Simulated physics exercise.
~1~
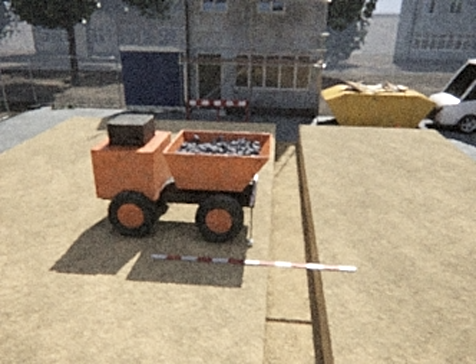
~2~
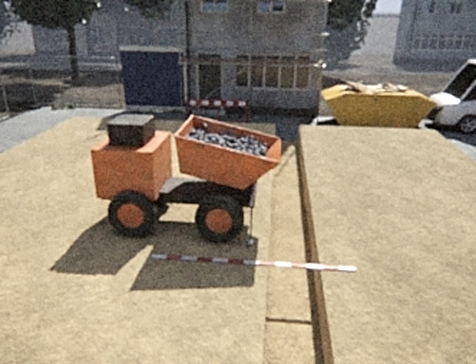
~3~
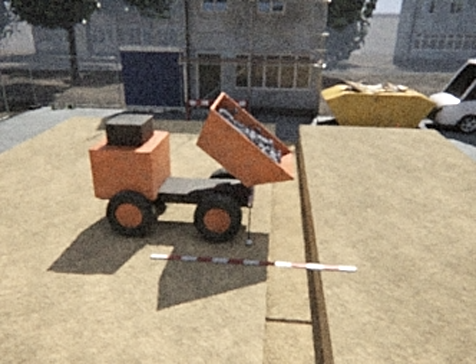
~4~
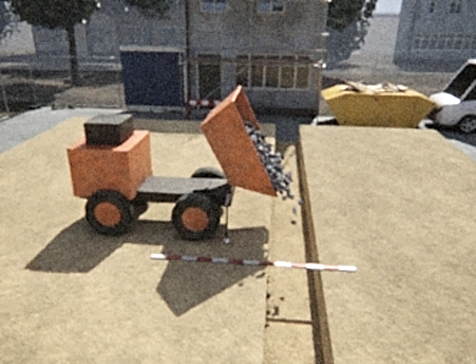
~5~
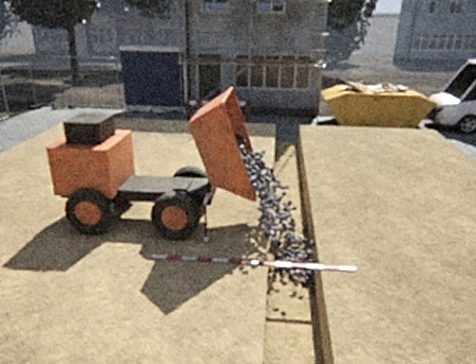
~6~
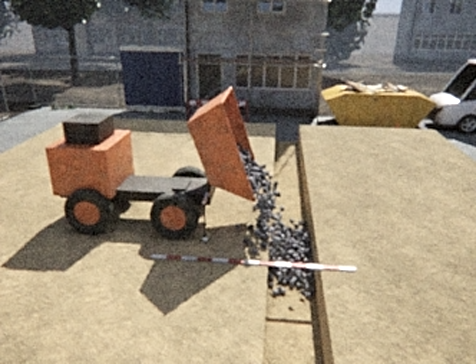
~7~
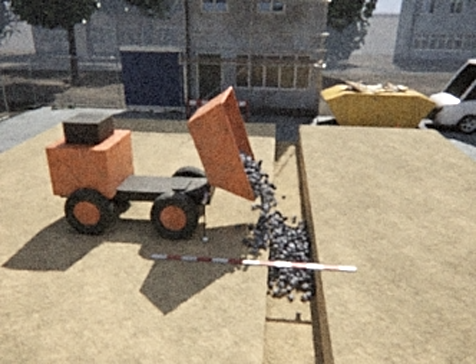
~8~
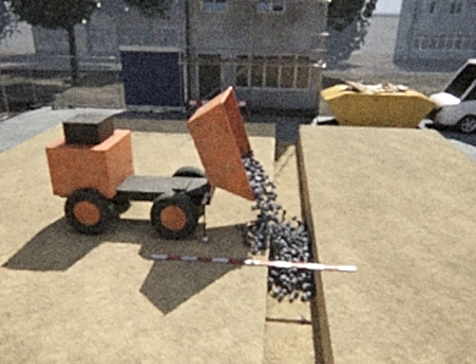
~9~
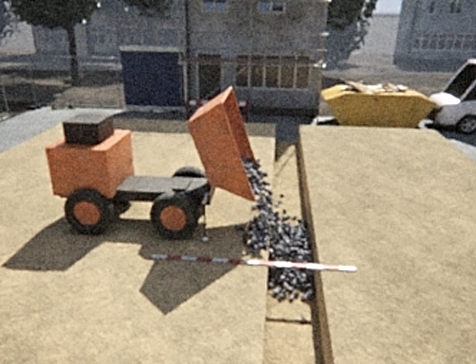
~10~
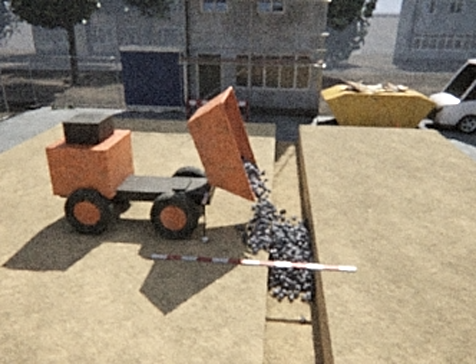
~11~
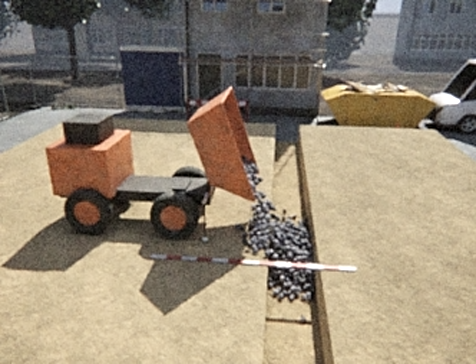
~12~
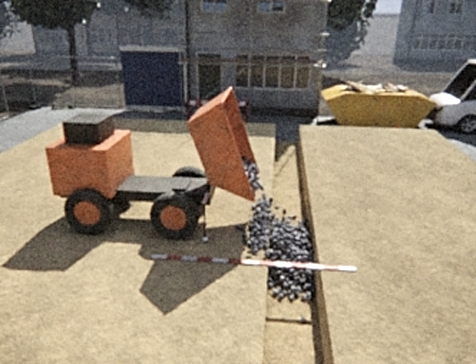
On a sandy building site, with a grey building, a yellow skip and a white vehicle behind, a small orange dumper stands loaded with grey stones beside a narrow trench and a red-and-white striped staff. Its body tips up toward the right, slowly at first, then steeply. As the first stones slide over the lip, the machine draws back to the left. The stones pour down in a stream and heap up in the trench. The flow thins and nearly settles, with the body still raised, most of the stones in the trench, some short of it, and others still in the body.
